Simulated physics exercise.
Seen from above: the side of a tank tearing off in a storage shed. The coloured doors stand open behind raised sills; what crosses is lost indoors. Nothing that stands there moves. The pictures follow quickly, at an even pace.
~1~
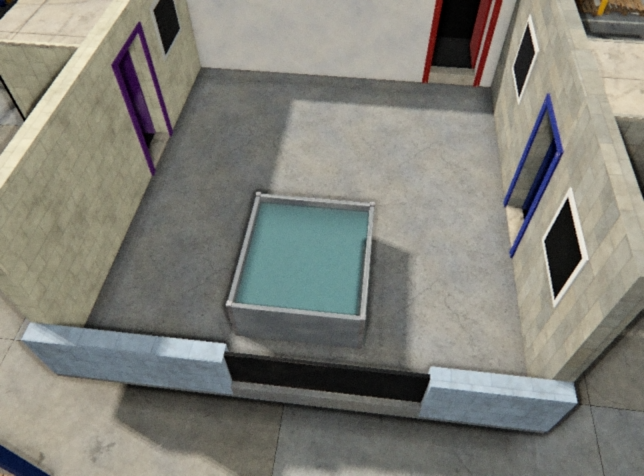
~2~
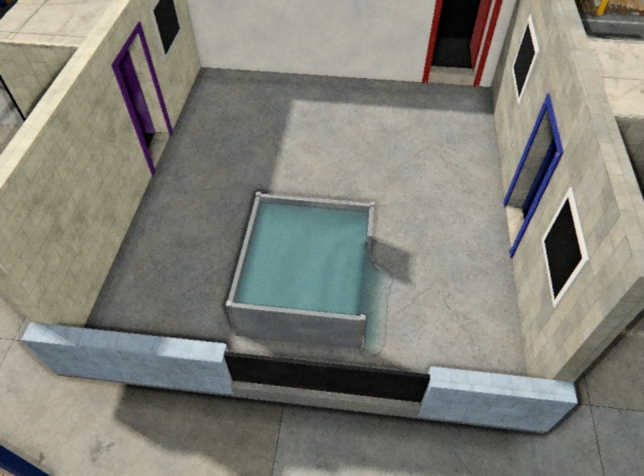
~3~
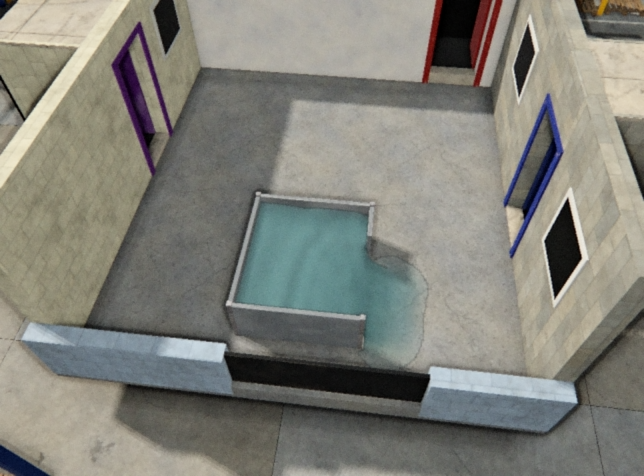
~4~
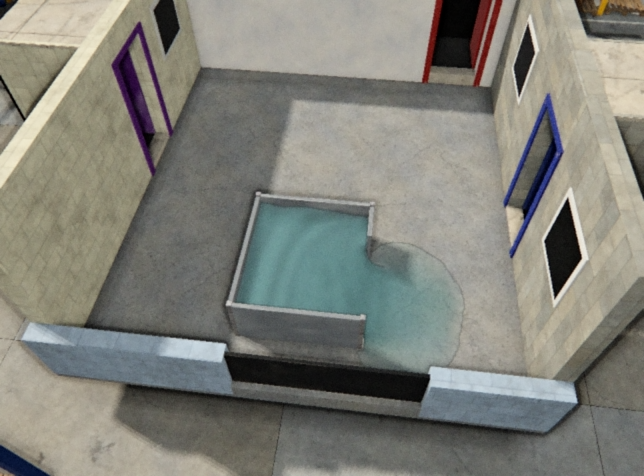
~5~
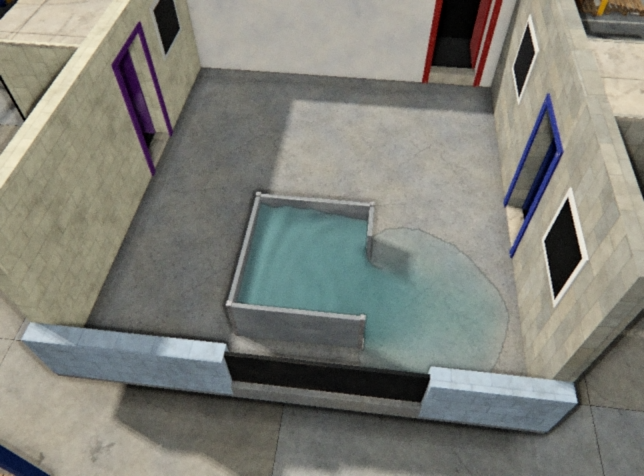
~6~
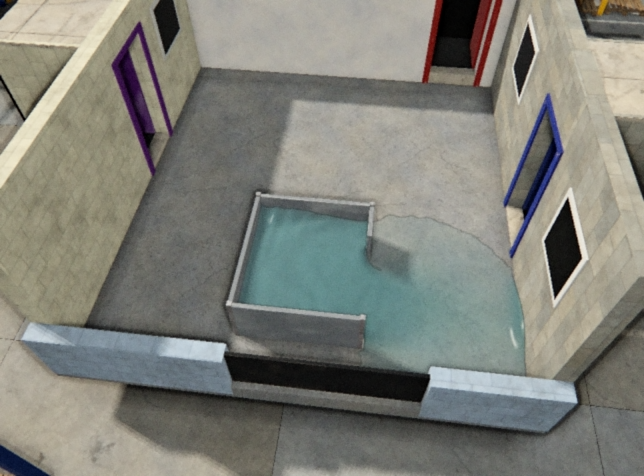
The video shows a square tank of still, teal water in a walled grey room with purple, red and blue doorways; its right side opens, and water pours out, spreading rightward across the floor to the right wall.
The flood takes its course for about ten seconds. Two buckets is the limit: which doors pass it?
In the end: The red door stays under that; the purple door stays under that; the blue door takes more than that.
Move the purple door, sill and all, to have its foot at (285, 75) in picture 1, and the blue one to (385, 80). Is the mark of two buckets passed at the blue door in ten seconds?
One by one: The blue one floods.
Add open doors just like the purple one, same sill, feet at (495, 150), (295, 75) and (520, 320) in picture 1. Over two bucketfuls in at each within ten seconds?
In that order: Keeps below it, lets less in, floods.
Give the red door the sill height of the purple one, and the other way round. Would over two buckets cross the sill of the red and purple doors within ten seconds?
Then: The red one passes that mark; the purple one takes less.
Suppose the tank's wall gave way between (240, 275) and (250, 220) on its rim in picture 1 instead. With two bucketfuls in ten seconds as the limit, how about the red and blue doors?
My reading: The red one takes less; the blue one takes less.
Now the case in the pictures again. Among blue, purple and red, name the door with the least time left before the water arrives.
First comes the blue-painted one.
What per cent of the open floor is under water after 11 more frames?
About 20 per cent.
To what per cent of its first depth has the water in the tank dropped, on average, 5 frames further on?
About 54 per cent.
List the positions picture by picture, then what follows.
In the first frame, still water in the tank at (306, 255).
In the second frame, water pours out at (362, 294) and has run to (370, 350).
In the third frame, water pours out at (362, 296) and has run to (406, 358).
In the fourth frame, the front is at (454, 286), out from the gap at (362, 297).
In the fifth frame, water pours out at (362, 297) and has run to (502, 313).
In the sixth frame, water pours out at (362, 297) and has run to a hidden place.
A moment on, water covers 15 % of the floor; the red door not reached, the purple door not reached, the blue door under two buckets in.
Next, water covers 20 % of the floor; the red door not reached, the purple door not reached, the blue door over two buckets in.
Then, water covers 45 % of the floor; the red door wet at the sill, nothing in, the purple door not reached, the blue door over two buckets in.
Later, water covers 70 % of the floor; the red door wet at the sill, nothing in, the purple door not reached, the blue door over two buckets in.
In the end, water covers 95 % of the floor; the red door wet at the sill, nothing in, the purple door wet at the sill, nothing in, the blue door over two buckets in.
